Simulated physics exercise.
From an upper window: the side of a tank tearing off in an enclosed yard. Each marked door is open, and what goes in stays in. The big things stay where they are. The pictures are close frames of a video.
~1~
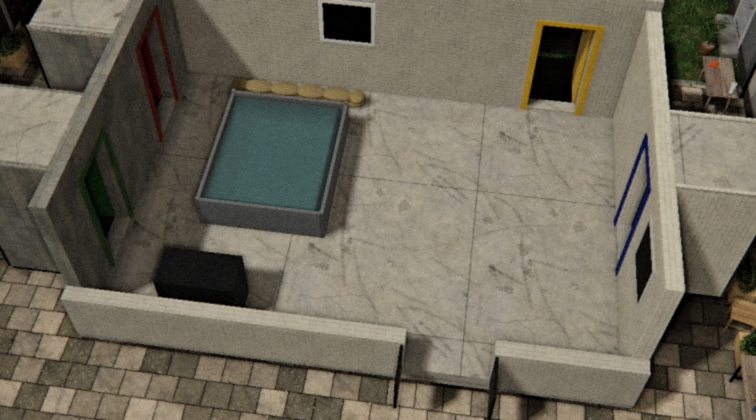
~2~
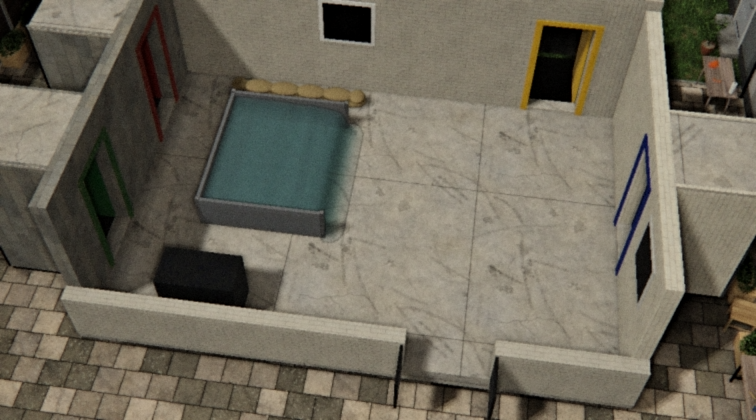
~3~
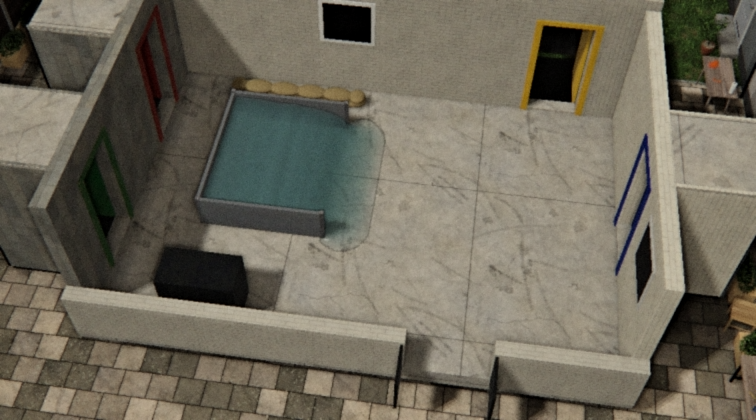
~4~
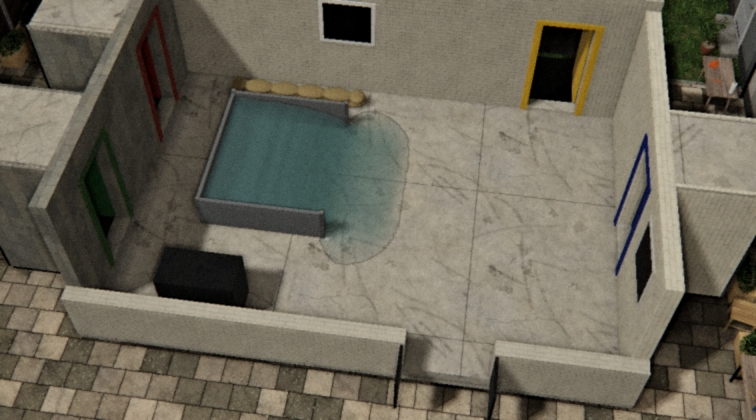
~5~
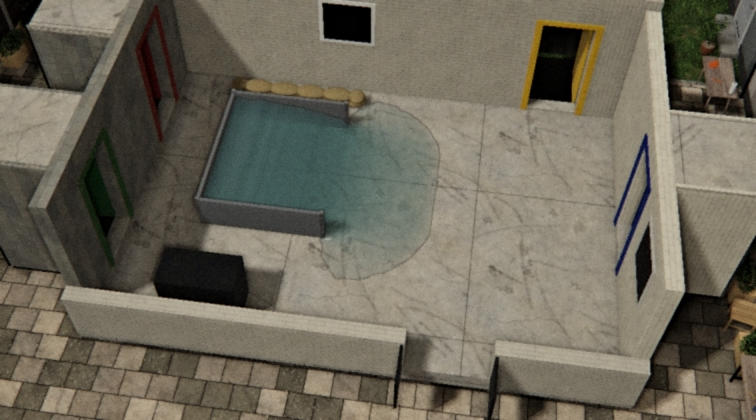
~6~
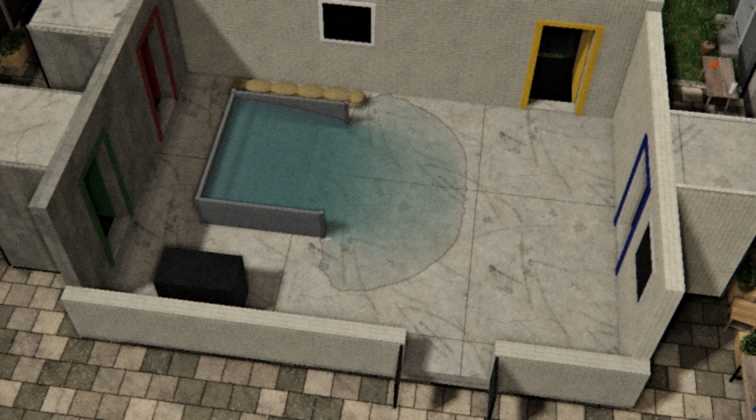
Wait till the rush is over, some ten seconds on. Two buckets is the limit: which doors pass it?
In the end: The yellow door floods; the green door holds within the limit; the blue door floods; the red door holds within the limit.
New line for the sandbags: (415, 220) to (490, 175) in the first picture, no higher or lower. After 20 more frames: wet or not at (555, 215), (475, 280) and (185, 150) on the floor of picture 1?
As listed: Wet, flooded, not flooded.
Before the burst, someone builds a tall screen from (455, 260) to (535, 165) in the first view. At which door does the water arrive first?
I say the one in yellow.
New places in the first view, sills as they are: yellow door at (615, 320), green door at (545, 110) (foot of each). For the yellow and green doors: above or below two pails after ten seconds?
Then: Yellow is over, green goes over.
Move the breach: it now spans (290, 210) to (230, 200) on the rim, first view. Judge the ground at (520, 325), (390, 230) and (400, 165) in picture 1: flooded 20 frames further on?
In that order: Covered, dry, clear.
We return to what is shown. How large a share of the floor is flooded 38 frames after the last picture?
Roughly 65 per cent.
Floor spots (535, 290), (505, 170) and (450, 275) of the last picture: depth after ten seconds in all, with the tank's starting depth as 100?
In turn 14, 8 and 12 in a hundred.
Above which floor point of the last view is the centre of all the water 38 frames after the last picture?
Close to (488, 226).
A moment on, water covers 45 % of the floor; the yellow door not reached, the green door not reached, the blue door not reached, the red door not reached.
Next, water covers 60 % of the floor; the yellow door wet at the sill, nothing in, the green door not reached, the blue door under two buckets in, the red door not reached.
Then, water covers 65 % of the floor; the yellow door under two buckets in, the green door not reached, the blue door far over two buckets in, the red door not reached.
Later, water covers 65 % of the floor; the yellow door far over two buckets in, the green door not reached, the blue door far over two buckets in, the red door not reached.
In the end, water covers 85 % of the floor; the yellow door far over two buckets in, the green door not reached, the blue door far over two buckets in, the red door not reached.
